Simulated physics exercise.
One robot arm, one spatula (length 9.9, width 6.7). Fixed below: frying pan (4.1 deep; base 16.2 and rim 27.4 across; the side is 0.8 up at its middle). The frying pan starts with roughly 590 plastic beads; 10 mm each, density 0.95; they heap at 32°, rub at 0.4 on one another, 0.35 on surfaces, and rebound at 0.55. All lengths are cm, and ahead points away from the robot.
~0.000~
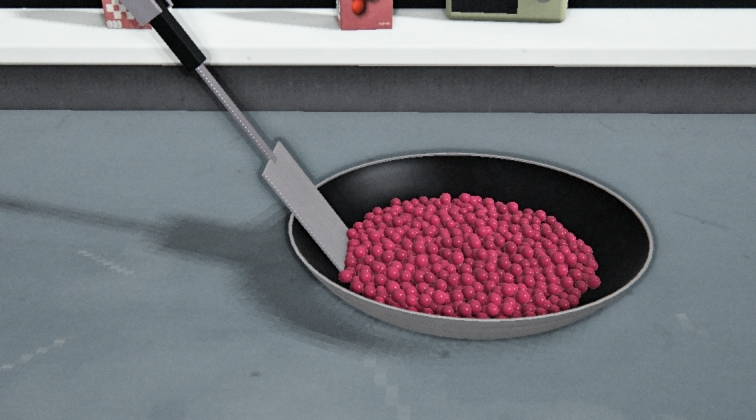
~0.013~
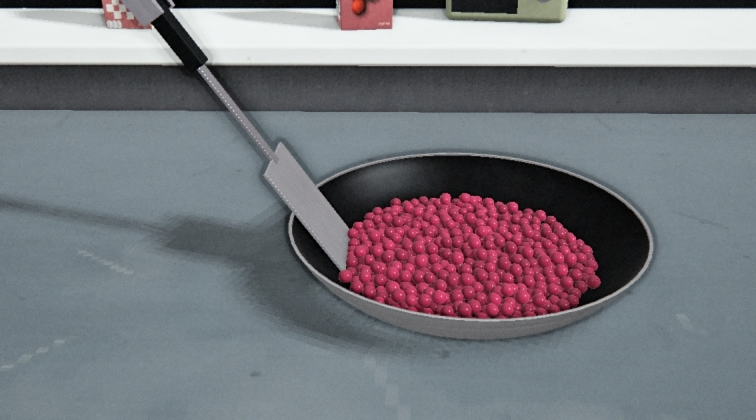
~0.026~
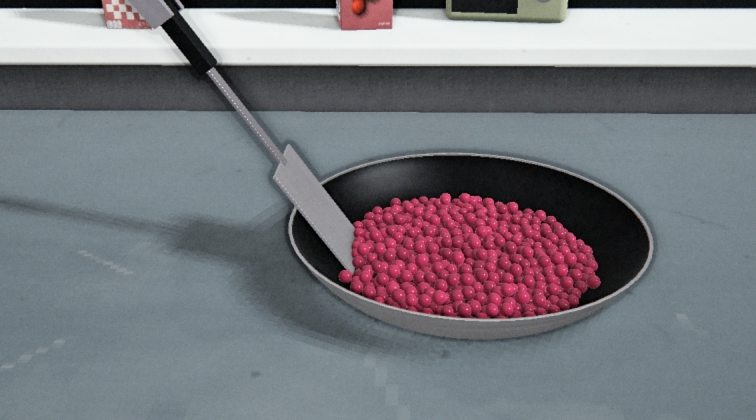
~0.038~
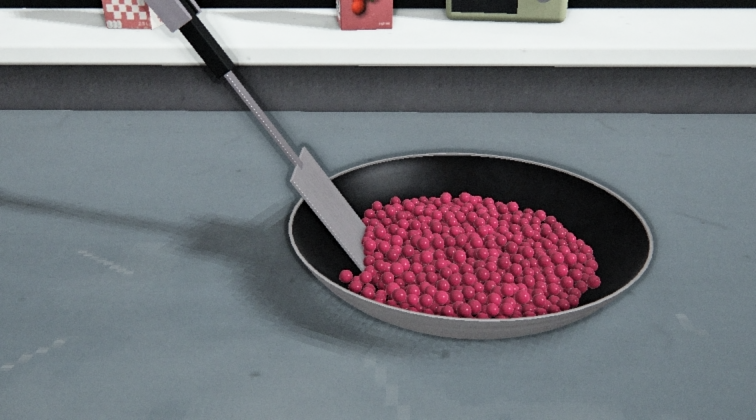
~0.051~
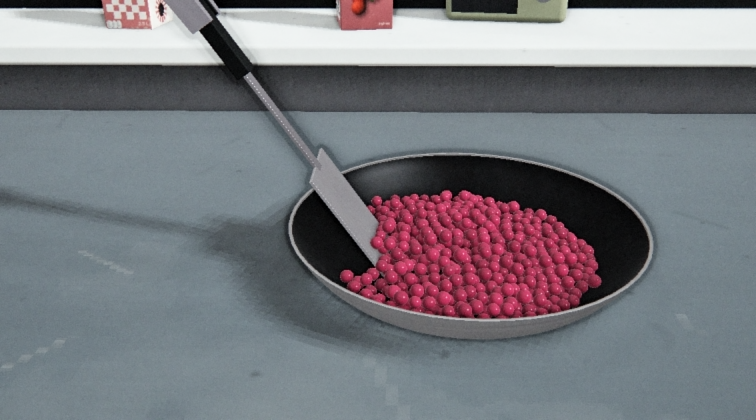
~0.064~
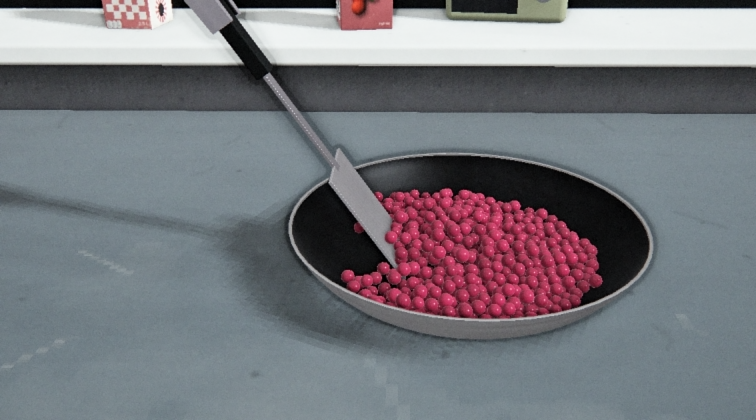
A spatula tilted at the left side of a black frying pan moves a short way right, pushing into a heap of pinkish-red beads and shifting them slightly, while a few beads remain behind near the pan's left edge.
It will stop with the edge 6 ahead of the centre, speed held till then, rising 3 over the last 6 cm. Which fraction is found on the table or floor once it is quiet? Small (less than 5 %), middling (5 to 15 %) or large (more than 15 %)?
Share on the table or floor: Middling (5 to 15 %).
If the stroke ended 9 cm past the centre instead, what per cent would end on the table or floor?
Then about 15 per cent.
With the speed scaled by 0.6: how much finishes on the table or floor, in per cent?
About 0 per cent.
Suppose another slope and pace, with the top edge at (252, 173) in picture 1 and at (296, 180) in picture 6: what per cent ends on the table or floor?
About 0 per cent.
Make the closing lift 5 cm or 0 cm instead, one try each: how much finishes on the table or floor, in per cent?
Some 10 and 0 per cent.
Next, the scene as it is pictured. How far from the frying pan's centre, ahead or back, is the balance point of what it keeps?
Roughly 3.5 cm ahead.
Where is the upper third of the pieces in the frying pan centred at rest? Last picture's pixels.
Near (561, 244).
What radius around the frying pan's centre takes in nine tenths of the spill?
Roughly 75 cm.
After 0.10 s, sloping 56°, highest piece 5 above the table; 593 in the frying pan.
After 0.13 s, sloping 56°, highest piece 6 above the table; 593 in the frying pan.
After 0.34 s, sloping 56°, highest piece 7 above the table; 545 in the frying pan, 44 on the table or floor, 4 on the blade or in flight.
After 1.39 s, sloping 56°, highest piece 4 above the table; 545 in the frying pan, 48 on the table or floor.
In the end, 545 in the frying pan, 48 on the table or floor. That is 8 % on the table or floor.
